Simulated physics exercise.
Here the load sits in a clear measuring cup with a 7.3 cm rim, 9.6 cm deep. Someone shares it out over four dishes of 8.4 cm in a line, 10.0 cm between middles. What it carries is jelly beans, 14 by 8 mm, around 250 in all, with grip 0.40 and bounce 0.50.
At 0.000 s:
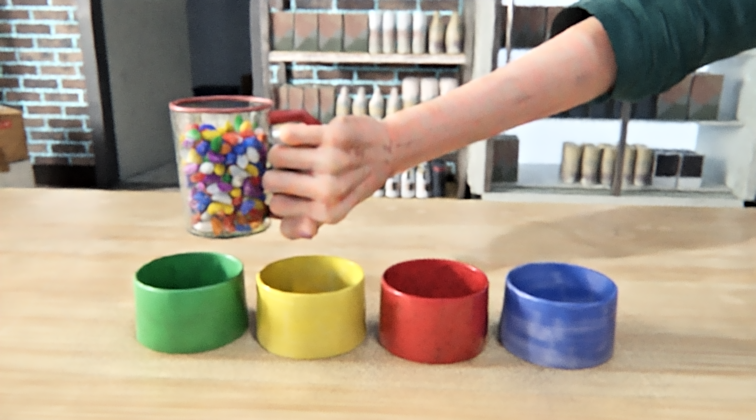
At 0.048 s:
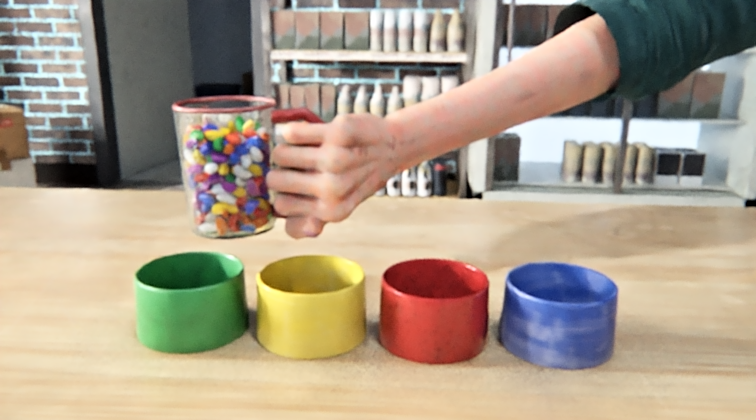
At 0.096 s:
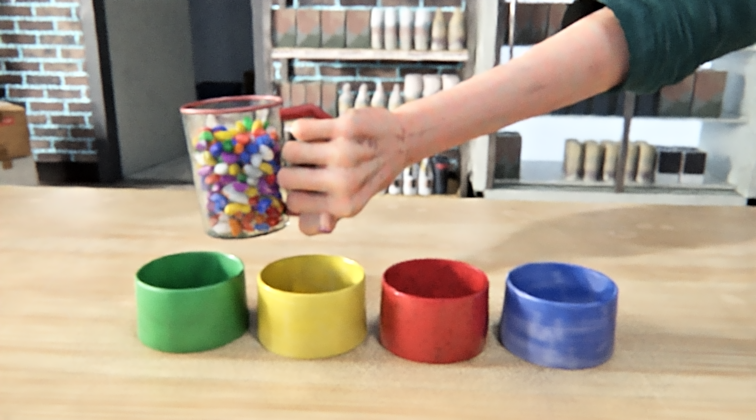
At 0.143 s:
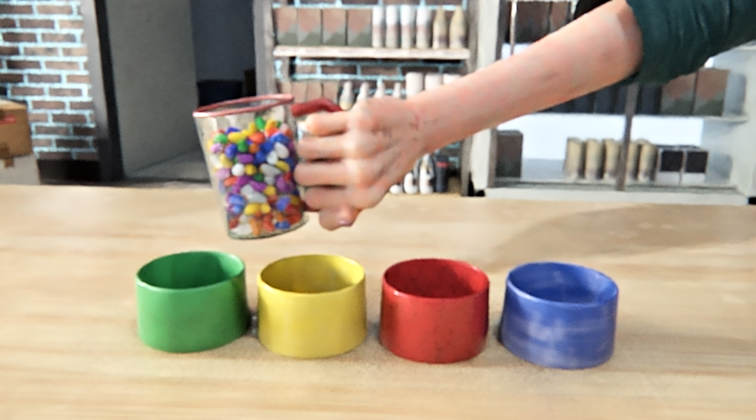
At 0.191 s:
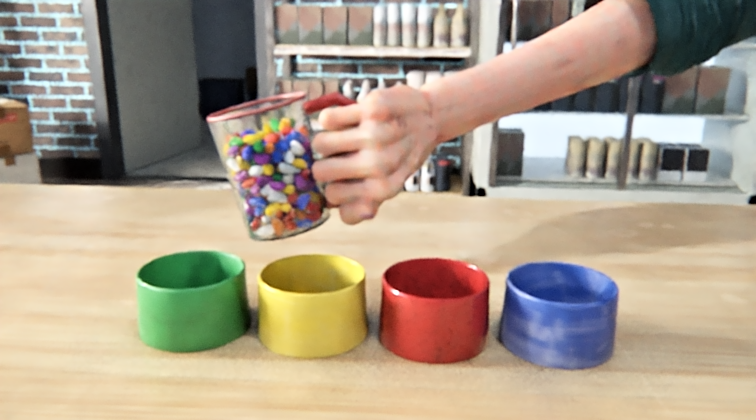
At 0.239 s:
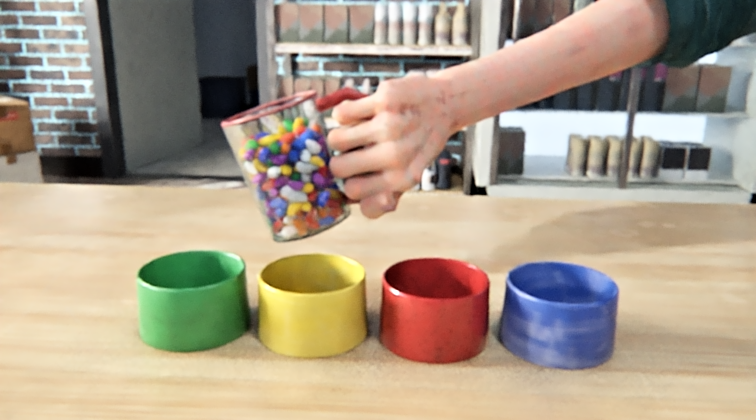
At a light wooden counter before shelves and a brick wall, a hand holds a clear, red-rimmed cup of colorful jelly beans above green, yellow, red and blue dishes. The hand moves the cup a short way right, gradually tilting its rim leftward, while the four dishes stay still.
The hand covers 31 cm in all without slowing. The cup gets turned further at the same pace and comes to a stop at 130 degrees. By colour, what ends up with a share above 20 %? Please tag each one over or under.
Red - under; blue - over; green - under; yellow - under; counter - under.
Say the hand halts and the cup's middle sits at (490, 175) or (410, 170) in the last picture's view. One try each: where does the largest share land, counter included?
I'd expect red to win the first try and yellow the second.
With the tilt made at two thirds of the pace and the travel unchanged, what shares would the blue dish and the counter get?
Result: Blue dish 100, counter 0.
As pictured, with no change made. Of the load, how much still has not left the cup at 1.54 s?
About 0 percent of the load.
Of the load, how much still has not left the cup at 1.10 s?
Roughly 90 per cent, I'd say.
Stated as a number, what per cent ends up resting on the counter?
5 %.
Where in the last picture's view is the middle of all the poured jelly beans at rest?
Roughly pixel (552, 308).
After 0.75 s, tilt 71 degrees; cup holds 100 %.
After 1.10 s, tilt 107 degrees; cup holds 90 %, red 5 %, blue 5 %.
After 1.54 s, tilt 130 degrees; cup holds 0 %, red 5 %, blue 95 %.
By 2.4 s all is still; red 5 %, blue 90 %, green 0 %, yellow 0 %, counter 5 %.
